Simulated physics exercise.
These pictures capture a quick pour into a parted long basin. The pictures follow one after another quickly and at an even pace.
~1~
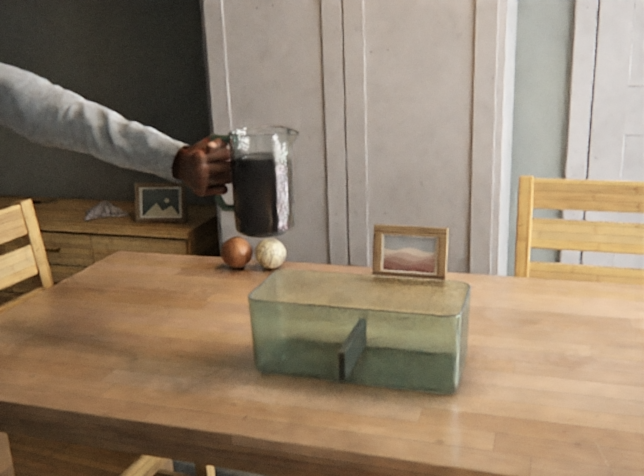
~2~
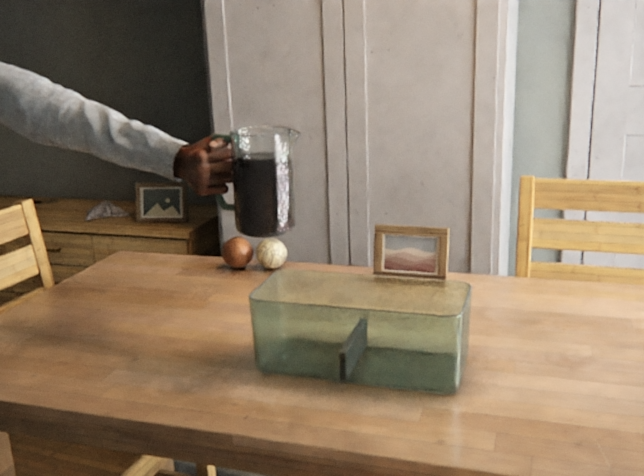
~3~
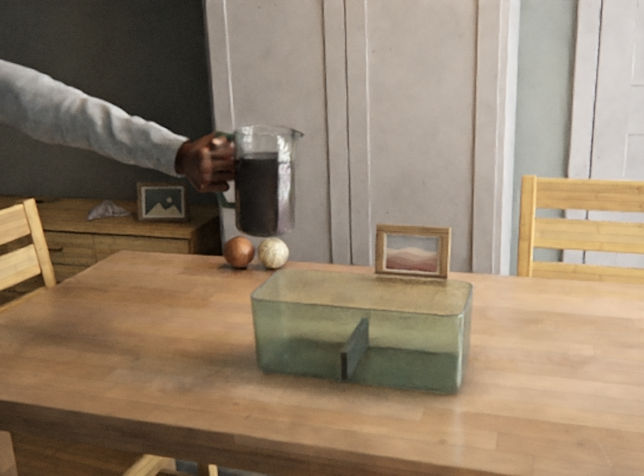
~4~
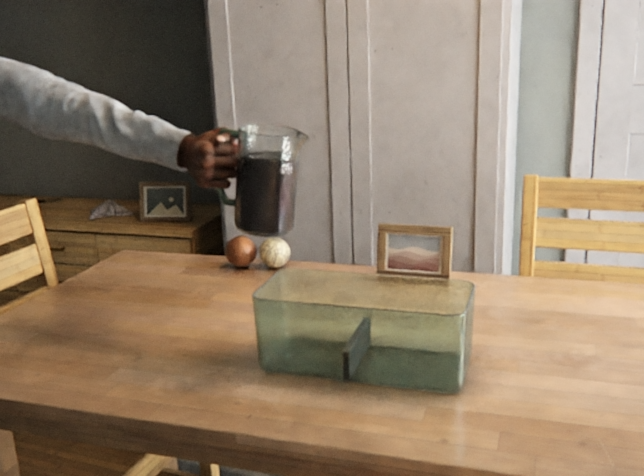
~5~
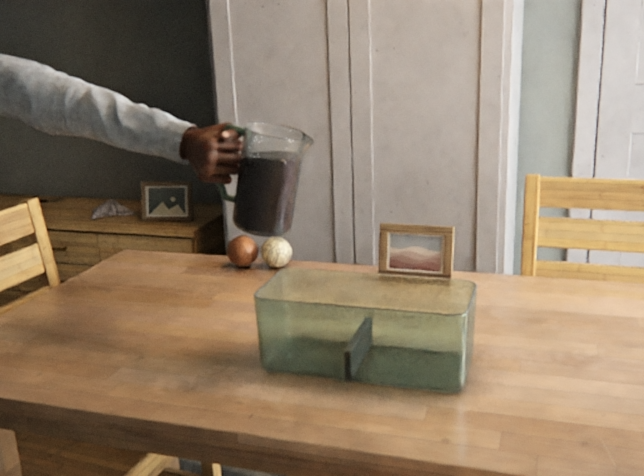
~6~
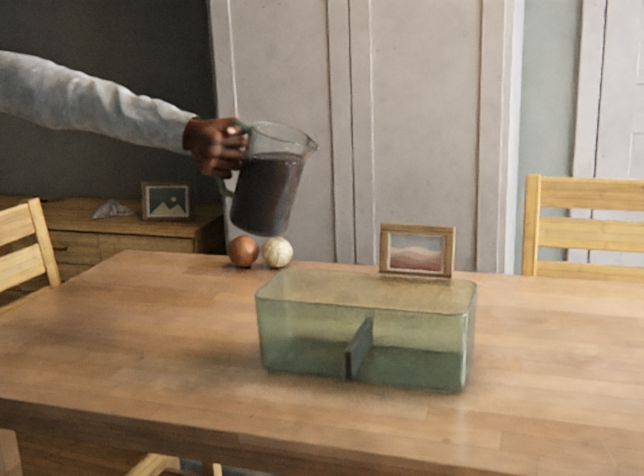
In the video, a hand holds a clear pitcher of dark liquid above a wooden table, behind and left of a greenish, divided clear basin, then gradually tilts the pitcher to the right while shifting it slightly rightward.
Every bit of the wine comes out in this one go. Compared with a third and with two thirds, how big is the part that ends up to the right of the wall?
It is bigger than two thirds.
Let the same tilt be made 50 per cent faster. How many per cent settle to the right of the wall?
Close to 95 out of every hundred.
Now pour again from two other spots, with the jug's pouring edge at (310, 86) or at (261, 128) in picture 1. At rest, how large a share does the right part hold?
90 %, then 5 %.
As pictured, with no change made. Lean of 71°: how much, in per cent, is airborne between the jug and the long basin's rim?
I'd say some 10 per cent.
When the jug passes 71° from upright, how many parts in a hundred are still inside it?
90 per cent, approximately.
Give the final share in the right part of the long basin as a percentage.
That share comes out near 95 percent.
A moment on, the jug is tipped part way and 92 per cent is still to pour, 0 is left of the wall and 0 right of it.
Next, the jug is tipped right over and 46 per cent is still to pour, 0 is left of the wall and 30 right of it.
Then the jug is tipped right over and 8 per cent is still to pour, 4 is left of the wall and 80 right of it.
Later the jug is tipped right over and 0 per cent is still to pour, 5 is left of the wall and 93 right of it.
In the end 6 per cent lies left of the wall, 93 right of it and 1 outside.
